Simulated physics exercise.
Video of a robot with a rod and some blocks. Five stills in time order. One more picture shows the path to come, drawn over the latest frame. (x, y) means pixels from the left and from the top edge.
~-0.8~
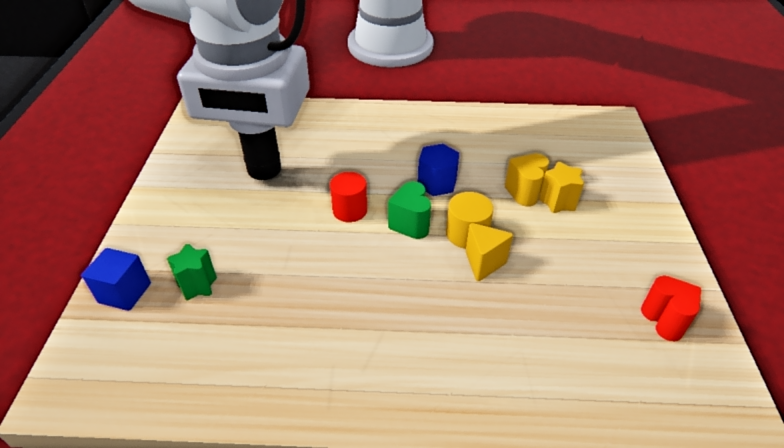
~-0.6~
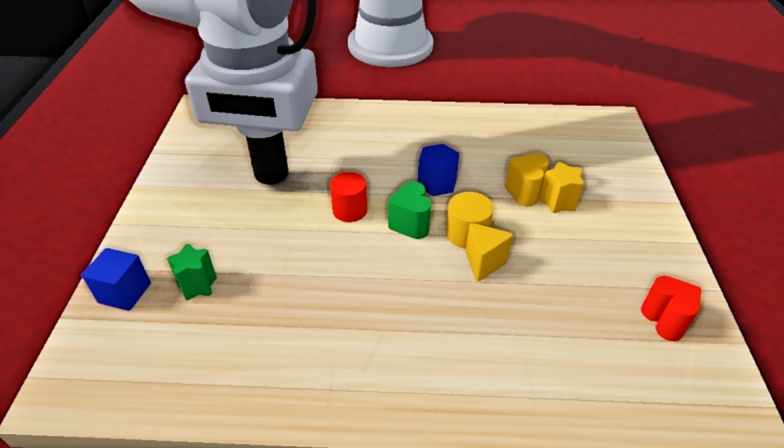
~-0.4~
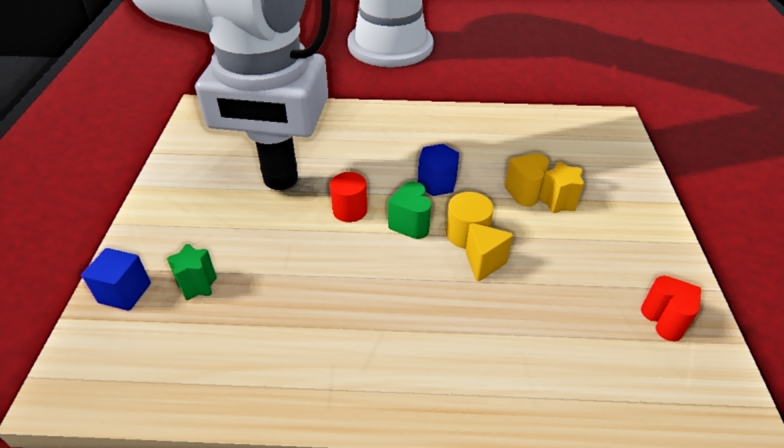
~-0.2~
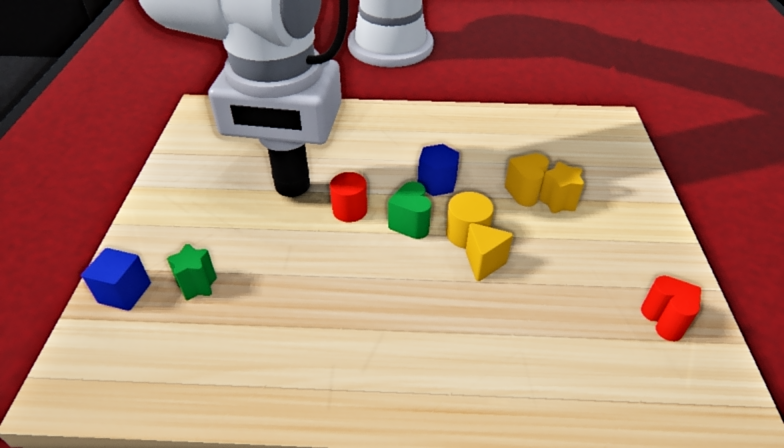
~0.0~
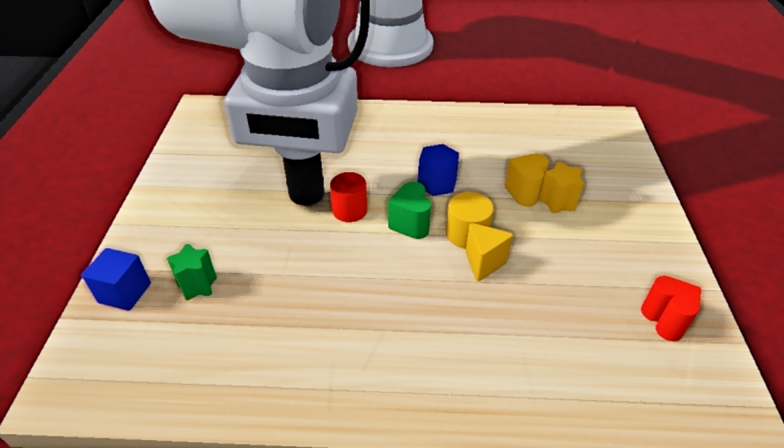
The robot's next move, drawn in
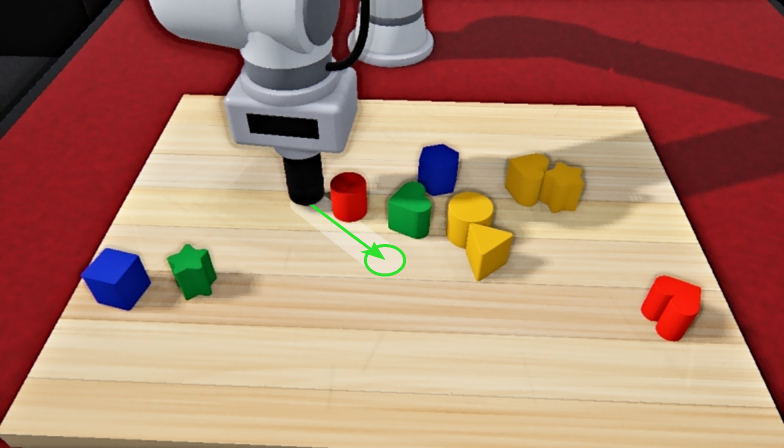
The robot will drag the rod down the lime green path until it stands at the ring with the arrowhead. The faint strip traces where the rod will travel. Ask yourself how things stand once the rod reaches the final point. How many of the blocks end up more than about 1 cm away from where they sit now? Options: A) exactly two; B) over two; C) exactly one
C - exactly one.
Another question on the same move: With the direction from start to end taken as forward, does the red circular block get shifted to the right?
I believe not.
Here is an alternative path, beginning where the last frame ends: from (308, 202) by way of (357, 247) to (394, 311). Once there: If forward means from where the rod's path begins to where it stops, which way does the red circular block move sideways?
It shifts to the left.
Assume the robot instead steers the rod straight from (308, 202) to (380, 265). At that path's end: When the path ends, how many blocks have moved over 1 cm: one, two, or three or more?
Count: 1.
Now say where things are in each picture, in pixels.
In the first picture, tip of the rod (265, 170), middles of tops, red circular block (348, 183), green heart-shaped block (412, 197).
In the second picture, rod (272, 174), nothing pushed.
In the third picture, rod (281, 180), nothing pushed.
In the fourth picture, rod (293, 187), nothing pushed.
In the fifth picture, rod (307, 195), red circular block (348, 183), green heart-shaped block (412, 197).
The line goes in a line from (308, 202) to (385, 260).
What follows on the original path. One third of the way, rod (331, 213); red circular block (366, 187).
Two thirds of the way, rod (357, 232); red circular block (377, 189).
At the end, rod (385, 252); red circular block (377, 189); green heart-shaped block unmoved.
